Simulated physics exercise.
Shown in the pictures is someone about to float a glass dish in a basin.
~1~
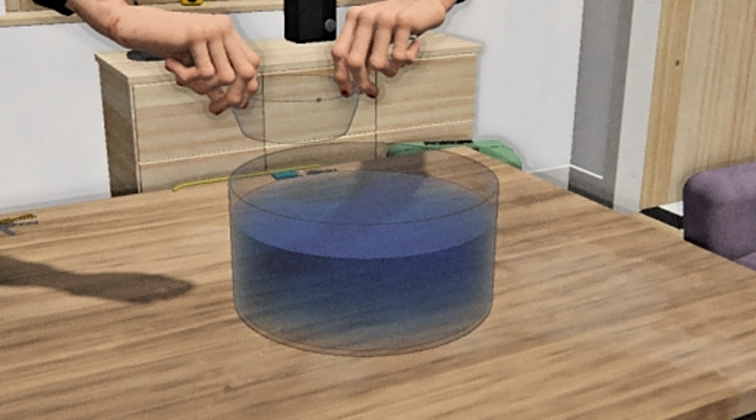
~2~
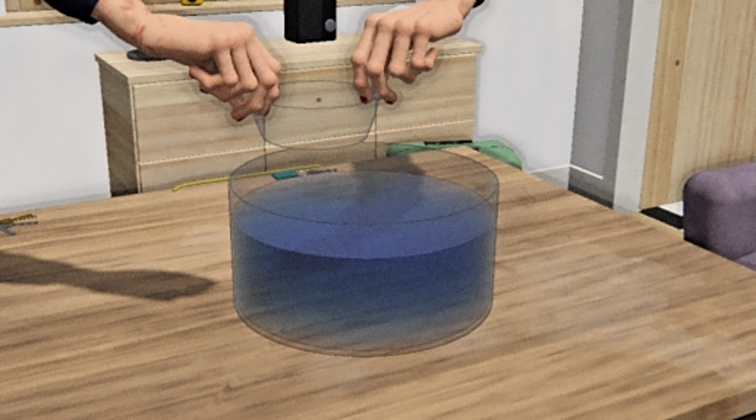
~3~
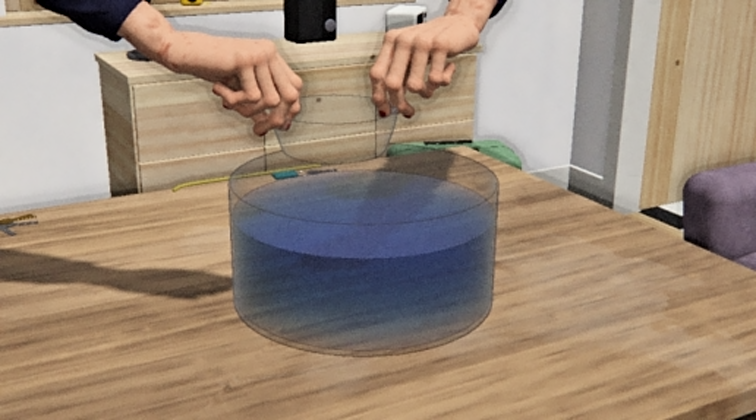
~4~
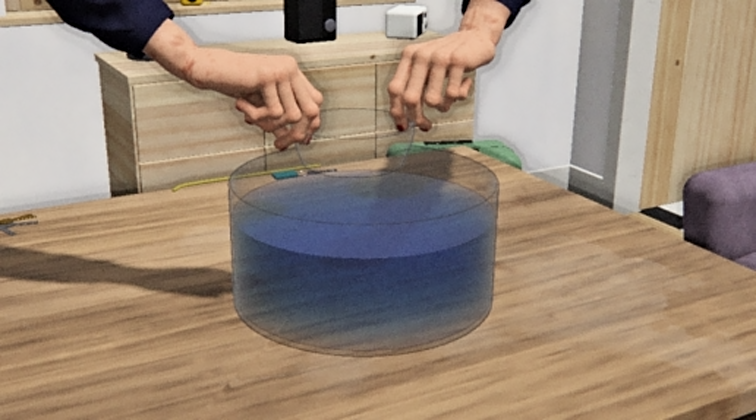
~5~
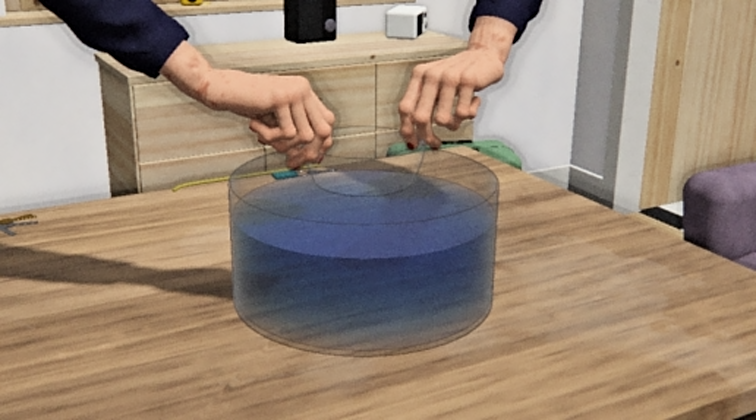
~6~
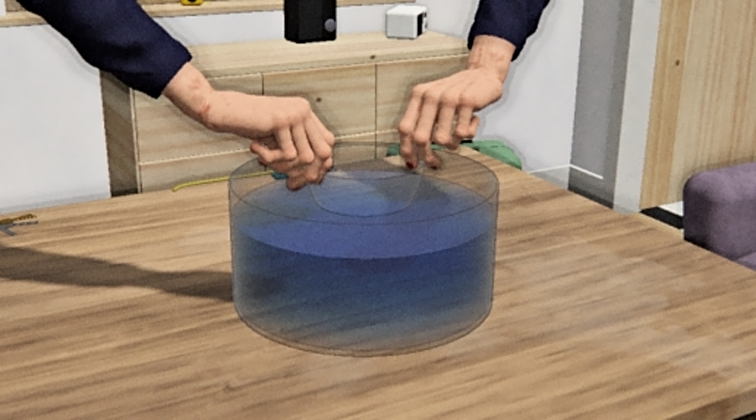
At a wooden table, two hands held a clear, empty dish above a round see-through basin of blue liquid, then lowered it steadily, drifting slightly right, until it was just over the surface.
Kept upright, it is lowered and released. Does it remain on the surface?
You'll see it never goes down once it's free.
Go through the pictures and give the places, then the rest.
Dish (295, 106) empty; above the basin, in the first picture.
Dish (315, 112) empty; coming down, in the second picture.
Dish (334, 127) empty; lower, in the third picture.
Dish (353, 141) empty; lower still, in the fourth picture.
Dish (364, 159) empty; close to the surface, in the fifth picture.
Dish (364, 178) empty; just over the surface, in the sixth picture.
A moment on, the dish dips into the dyed water.
Further on, it bobs and steadies.
When it is over, the dish floats with about half of its side showing.
